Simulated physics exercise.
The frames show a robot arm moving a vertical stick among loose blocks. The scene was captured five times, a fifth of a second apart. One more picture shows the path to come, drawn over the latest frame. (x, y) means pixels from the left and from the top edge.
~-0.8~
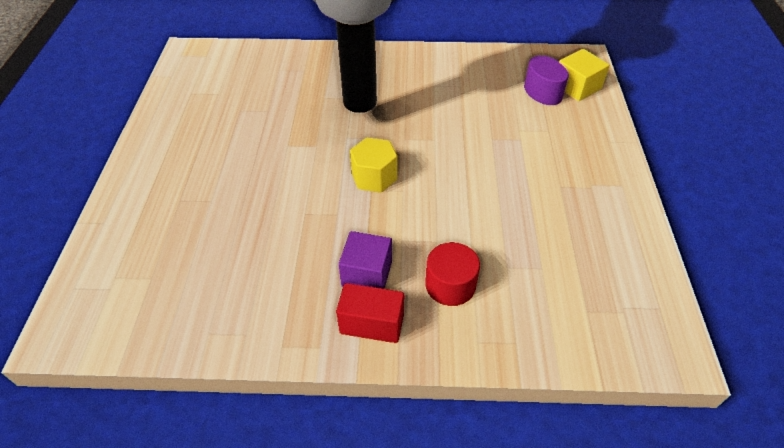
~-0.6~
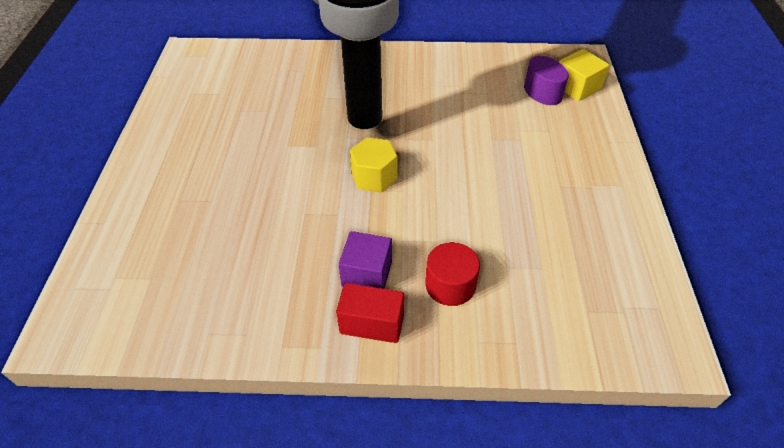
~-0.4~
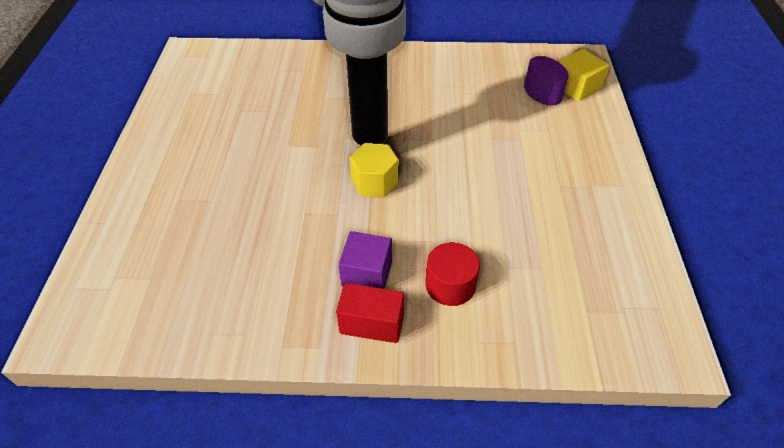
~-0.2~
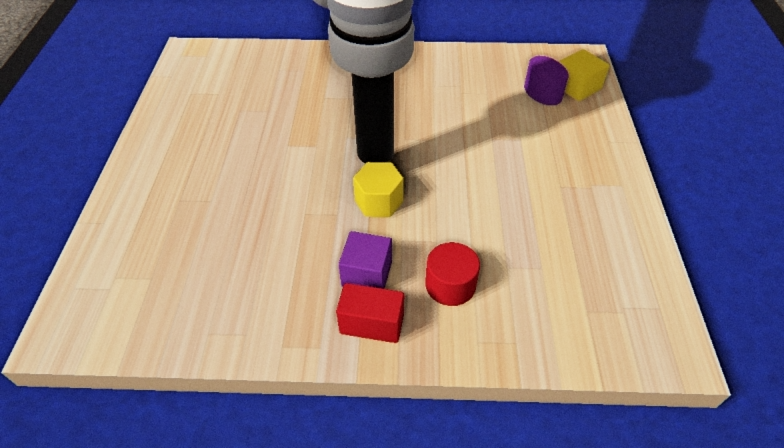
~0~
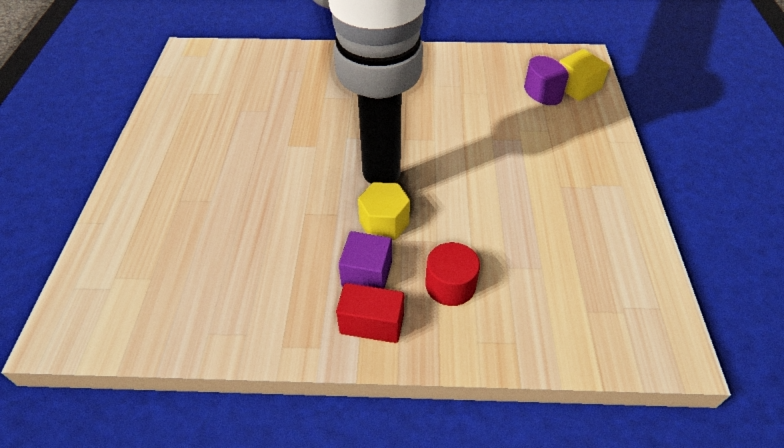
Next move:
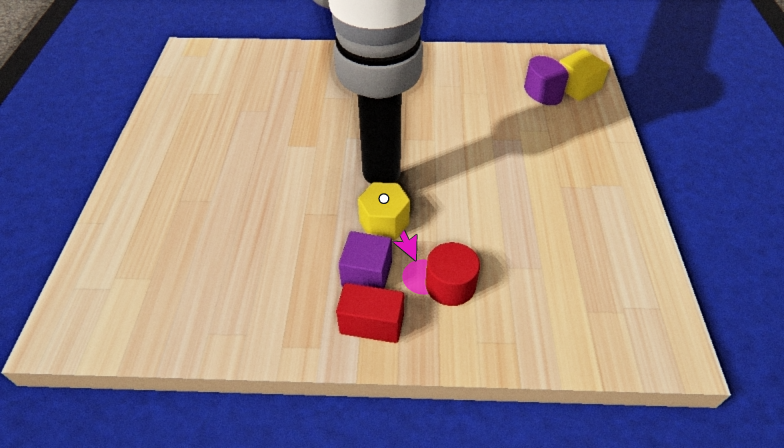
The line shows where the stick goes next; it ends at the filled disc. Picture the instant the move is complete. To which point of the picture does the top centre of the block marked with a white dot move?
Put as a pixel place, it's (399, 290).
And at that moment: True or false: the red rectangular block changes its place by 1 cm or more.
That claim is true.
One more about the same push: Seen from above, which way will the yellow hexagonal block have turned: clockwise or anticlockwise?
Direction: Clockwise.
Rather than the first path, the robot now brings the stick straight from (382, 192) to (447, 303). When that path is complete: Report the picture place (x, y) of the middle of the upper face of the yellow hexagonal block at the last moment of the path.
It sits at (407, 302).
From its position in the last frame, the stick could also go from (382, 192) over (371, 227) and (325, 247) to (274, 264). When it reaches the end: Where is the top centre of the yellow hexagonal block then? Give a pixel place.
The centre of its top face lies at (387, 238).
Path on the board, from (382, 192) to (423, 277); the dot is on the yellow hexagonal block.
On the path given first. One third of the way, stick (395, 202); purple square block (363, 262); yellow hexagonal block (393, 230), turned 10° clockwise.
Two thirds of the way, stick (409, 229); purple square block (354, 285), turned 25° clockwise; red rectangular block (360, 330), turned 20° anticlockwise; yellow hexagonal block (397, 261), turned 35° clockwise.
At the end, stick (425, 260); purple square block (346, 296), turned 50° clockwise; red rectangular block (357, 335), turned 30° anticlockwise; yellow hexagonal block (399, 290), turned 60° clockwise; red round block (468, 276).
